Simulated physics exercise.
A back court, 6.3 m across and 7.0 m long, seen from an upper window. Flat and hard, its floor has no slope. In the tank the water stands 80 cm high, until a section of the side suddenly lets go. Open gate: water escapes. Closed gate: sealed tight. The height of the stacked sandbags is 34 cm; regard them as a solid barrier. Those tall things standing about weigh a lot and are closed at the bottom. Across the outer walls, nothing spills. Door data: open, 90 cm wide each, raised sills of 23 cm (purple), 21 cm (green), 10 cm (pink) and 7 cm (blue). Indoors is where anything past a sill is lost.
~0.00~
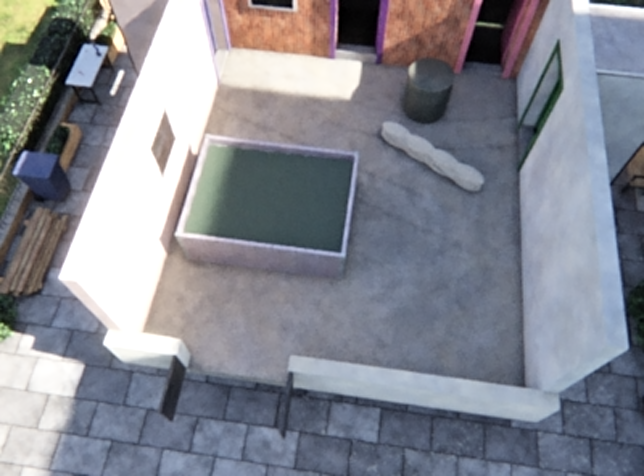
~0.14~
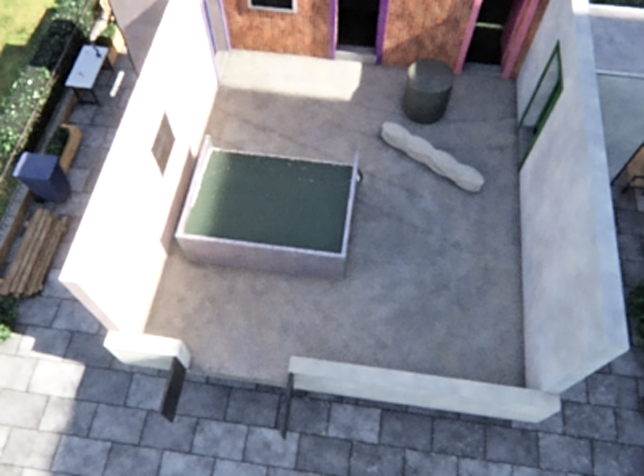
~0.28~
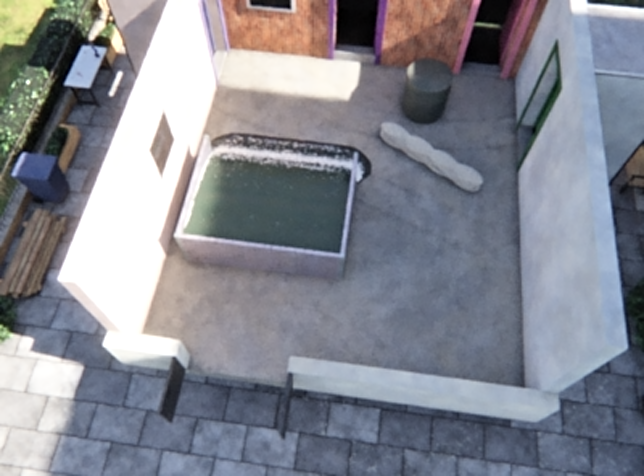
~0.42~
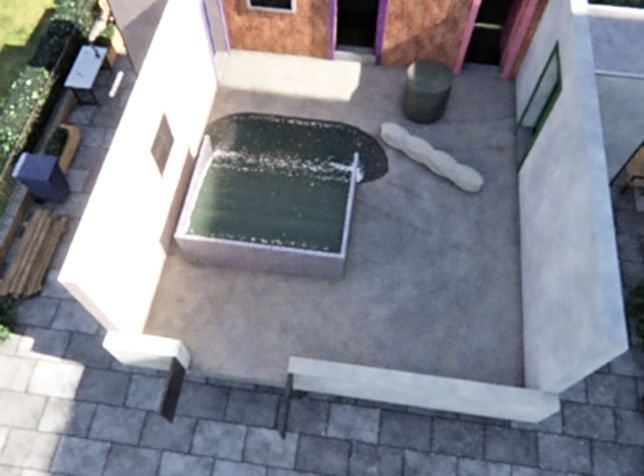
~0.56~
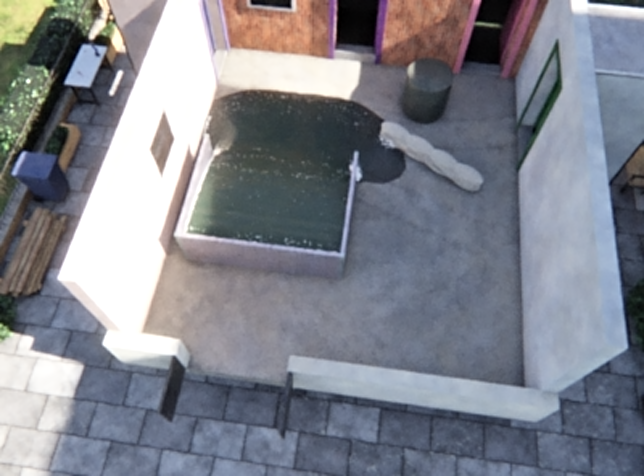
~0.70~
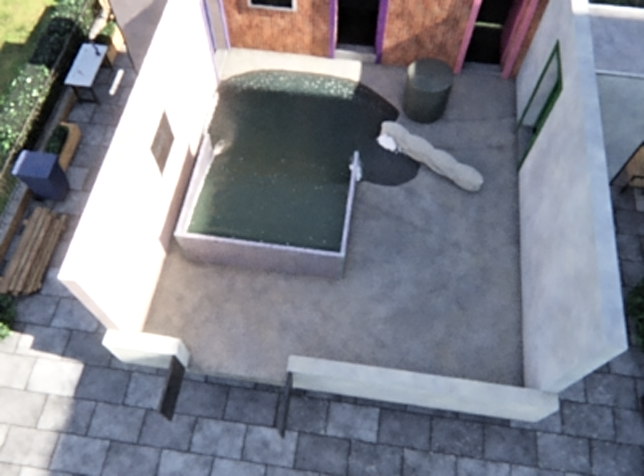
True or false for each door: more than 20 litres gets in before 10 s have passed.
Purple door true, green door false, pink door true, blue door true.
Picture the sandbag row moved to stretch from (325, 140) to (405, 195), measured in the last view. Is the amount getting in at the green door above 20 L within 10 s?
Then, for the green door, it's lower.
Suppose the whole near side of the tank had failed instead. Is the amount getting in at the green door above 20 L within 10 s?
Well, at green it would be too little.
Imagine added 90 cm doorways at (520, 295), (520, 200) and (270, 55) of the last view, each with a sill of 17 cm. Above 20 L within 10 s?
In that order: Short of it, short of it, beyond it.
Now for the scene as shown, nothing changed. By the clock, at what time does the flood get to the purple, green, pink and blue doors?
So purple at 0.8 s, green at 2.8 s, pink at 1.8 s, and blue at 0.8 s.
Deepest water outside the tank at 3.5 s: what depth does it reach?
34 cm or so.
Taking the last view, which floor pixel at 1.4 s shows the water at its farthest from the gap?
Somewhere around (431, 72).
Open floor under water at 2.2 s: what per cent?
Covered: Roughly 40 per cent.
After 1.4 s water covers 35 % of the floor and is deepest (50 cm) near (253, 53); purple door 41 cm at the sill, 27 L in, green door not reached, pink door not reached, blue door 19 cm at the sill, 2 L in.
After 2.2 s water covers 40 % of the floor and is deepest (48 cm) near (285, 57); purple door 43 cm at the sill, 107 L in, green door not reached, pink door 6 cm at the sill, 0 L in, blue door 35 cm at the sill, 134 L in.
After 3.5 s water covers 50 % of the floor and is deepest (34 cm) near (506, 81); purple door 27 cm at the sill, 183 L in, green door 12 cm at the sill, 0 L in, pink door 13 cm at the sill, 2 L in, blue door 27 cm at the sill, 428 L in.
After 6.0 s water covers 80 % of the floor and is deepest (23 cm) near (523, 400); purple door 14 cm at the sill, 188 L in, green door 11 cm at the sill, 0 L in, pink door 13 cm at the sill, 40 L in, blue door 14 cm at the sill, 571 L in.
After 10.0 s water covers 95 % of the floor and is deepest (13 cm) near (511, 399); purple door 9 cm at the sill, 188 L in, green door 8 cm at the sill, 0 L in, pink door 10 cm at the sill, 67 L in, blue door 8 cm at the sill, 618 L in.
